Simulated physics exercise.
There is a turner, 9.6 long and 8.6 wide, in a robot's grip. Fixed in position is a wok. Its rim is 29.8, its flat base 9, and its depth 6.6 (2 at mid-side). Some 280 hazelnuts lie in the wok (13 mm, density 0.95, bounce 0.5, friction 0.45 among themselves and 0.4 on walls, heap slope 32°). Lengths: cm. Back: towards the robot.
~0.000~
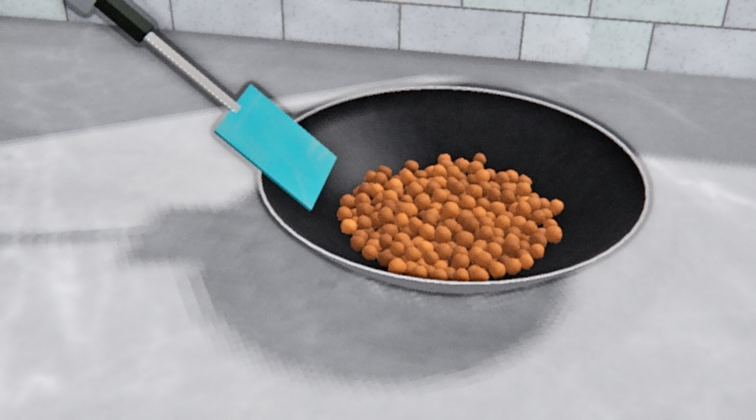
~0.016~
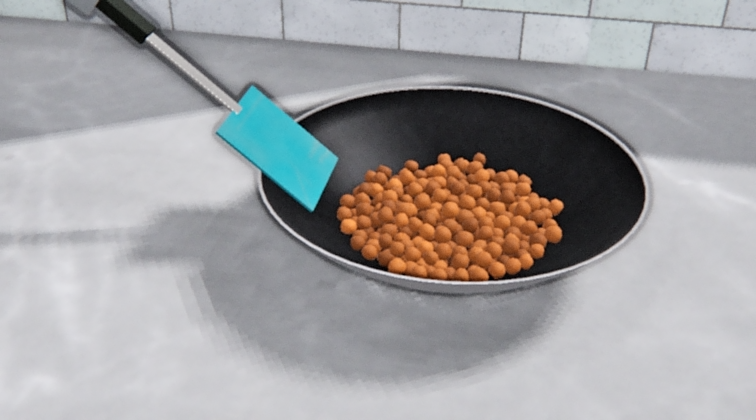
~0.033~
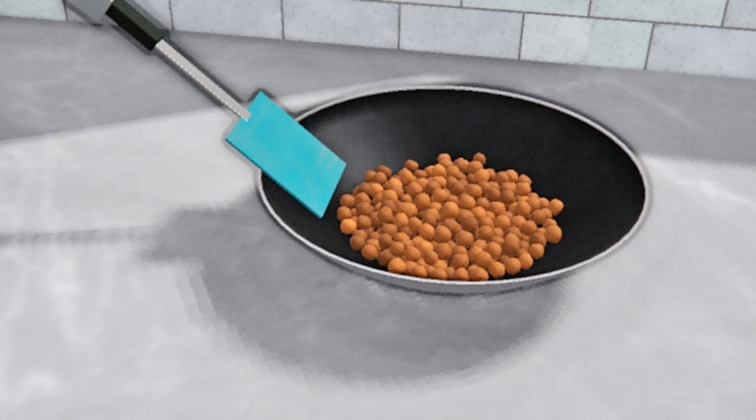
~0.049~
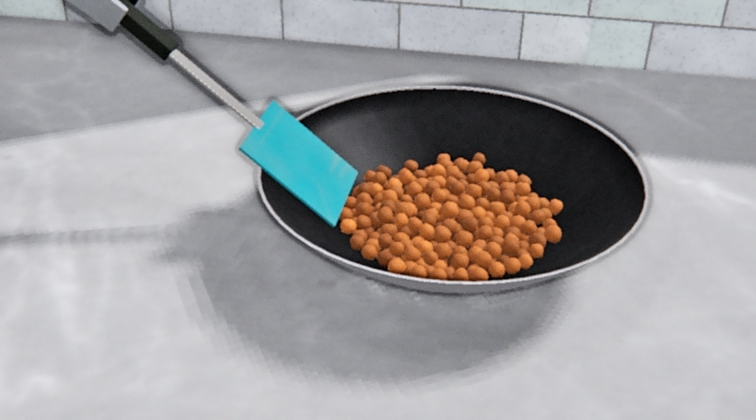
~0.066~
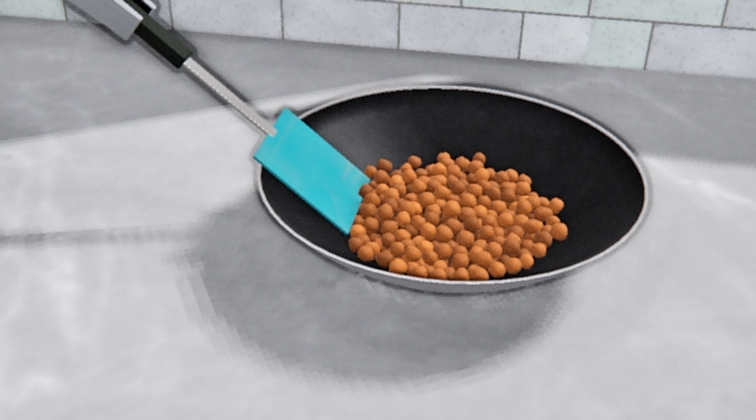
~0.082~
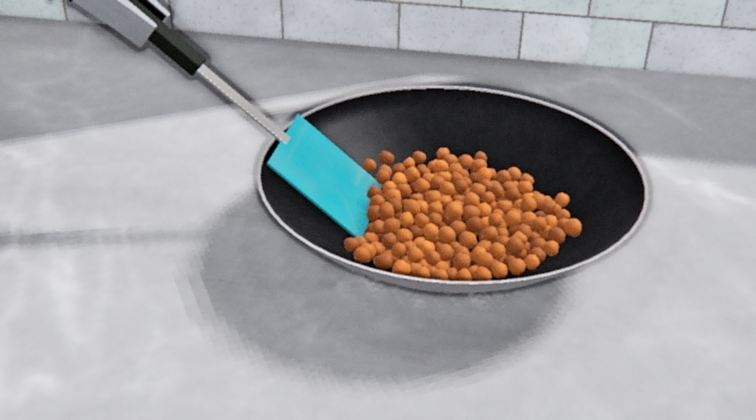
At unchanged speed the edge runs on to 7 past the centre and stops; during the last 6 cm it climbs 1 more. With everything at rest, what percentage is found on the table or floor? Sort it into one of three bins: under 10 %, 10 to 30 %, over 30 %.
Bin: Under 10 %.
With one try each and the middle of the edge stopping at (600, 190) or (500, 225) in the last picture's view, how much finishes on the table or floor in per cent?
Respectively some 30 and 0 percent end on the table or floor.
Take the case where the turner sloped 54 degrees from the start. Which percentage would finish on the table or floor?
That gives about 5 in a hundred.
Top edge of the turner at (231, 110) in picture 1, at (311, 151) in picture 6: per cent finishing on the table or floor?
It comes to something like 15 %, give or take.
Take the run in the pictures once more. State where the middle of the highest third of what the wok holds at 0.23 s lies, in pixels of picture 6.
I'd put it somewhere near (562, 204).
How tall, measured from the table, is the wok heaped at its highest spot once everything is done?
Close to 7.5 centimetres high.
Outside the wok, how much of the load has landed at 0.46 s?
Share at that moment: Roughly 5 %.
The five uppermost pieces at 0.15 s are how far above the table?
Height: Some 5 cm.
After 0.15 s, sloping 40°, highest piece 5 above the table; 285 in the wok.
After 0.23 s, sloping 40°, highest piece 7 above the table; 285 in the wok.
After 0.46 s, sloping 40°, highest piece 7 above the table; 272 in the wok, 13 on the table or floor.
After 1.51 s, sloping 40°, highest piece 7 above the table; 272 in the wok, 13 on the table or floor.
At rest, 272 in the wok, 13 on the table or floor. That is 5 % on the table or floor.
